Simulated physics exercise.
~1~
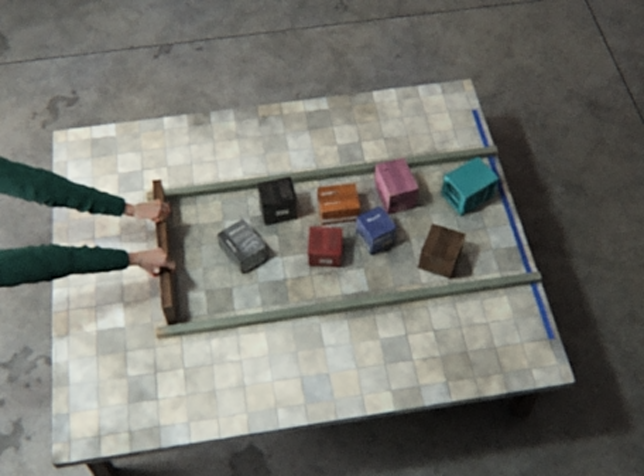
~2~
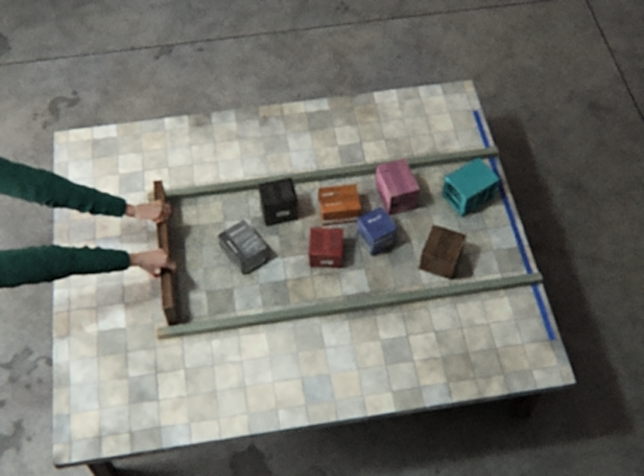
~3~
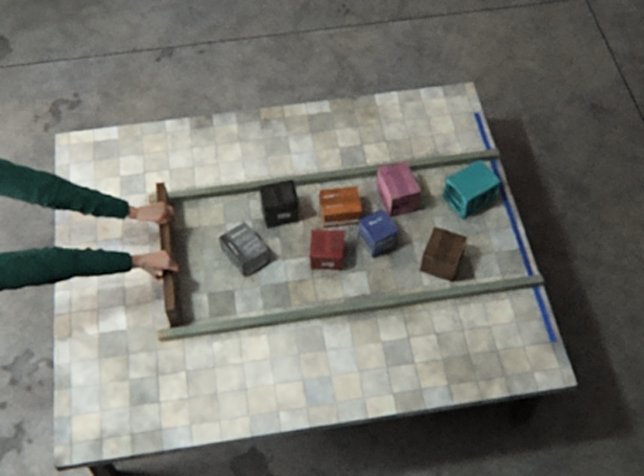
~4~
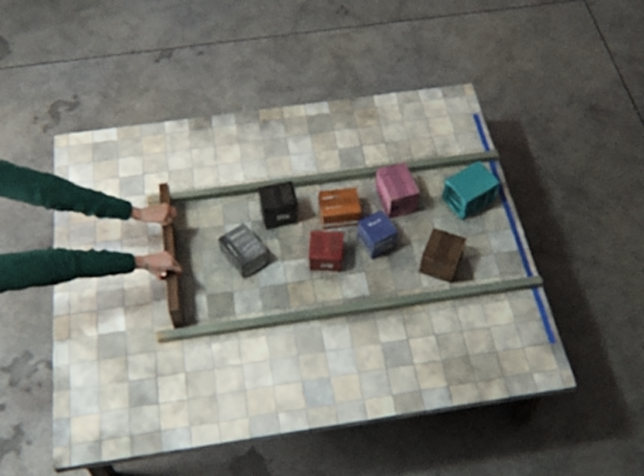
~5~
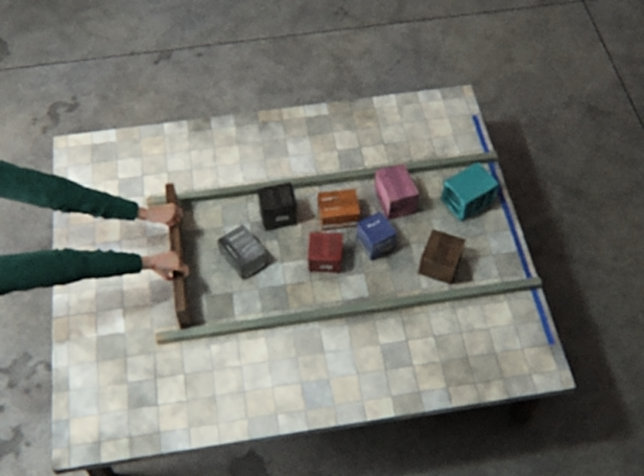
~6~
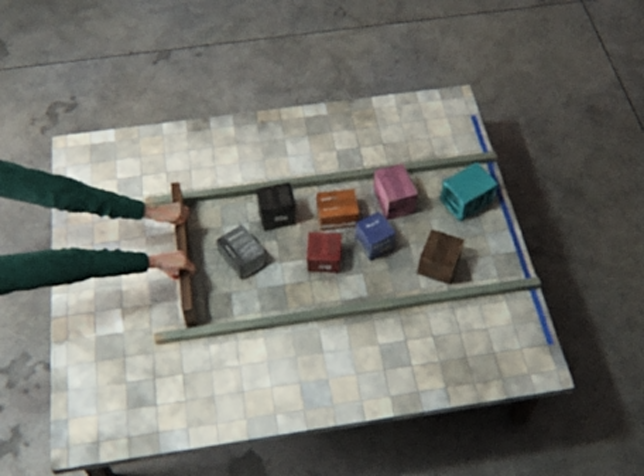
At the start, two green-sleeved hands hold a brown plank at the left of eight scattered boxes and crates, between two battens on a tiled platform. The hands stay nearly still, then slide the plank a short way right toward the grey box, touching none of the boxes, which remain in place.
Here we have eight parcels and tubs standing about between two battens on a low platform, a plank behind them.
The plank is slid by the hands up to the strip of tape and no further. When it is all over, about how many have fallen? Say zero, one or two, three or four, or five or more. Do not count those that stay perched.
When it is all over, the number fallen is five or more.
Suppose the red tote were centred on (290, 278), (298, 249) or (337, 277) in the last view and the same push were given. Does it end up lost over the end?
At the three spots, the red tote tips over, tips over and tips over.
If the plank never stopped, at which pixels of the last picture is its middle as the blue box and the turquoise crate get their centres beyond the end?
Middle: Roughly (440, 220); roughly (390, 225).
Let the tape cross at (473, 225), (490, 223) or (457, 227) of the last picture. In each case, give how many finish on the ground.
Result per try: 5; 5; 3.
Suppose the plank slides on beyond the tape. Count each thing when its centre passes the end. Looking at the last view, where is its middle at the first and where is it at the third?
First: Around (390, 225). Next: Around (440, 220).
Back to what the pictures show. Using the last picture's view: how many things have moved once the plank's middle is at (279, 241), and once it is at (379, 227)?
The counts are 3 and 8.
A little later, none off yet; turquoise crate at rest near (469, 192); brown box at rest near (440, 257); pink box at rest near (395, 192).
Next, none off yet; turquoise crate shifted about its own width near (518, 190); brown box shifted a little near (454, 260); pink box shifted well along near (478, 181).
When it is over, the number that fall off is five or more; down, grey box, black tote, red tote, orange parcel, blue box, pink box, brown box and turquoise crate.
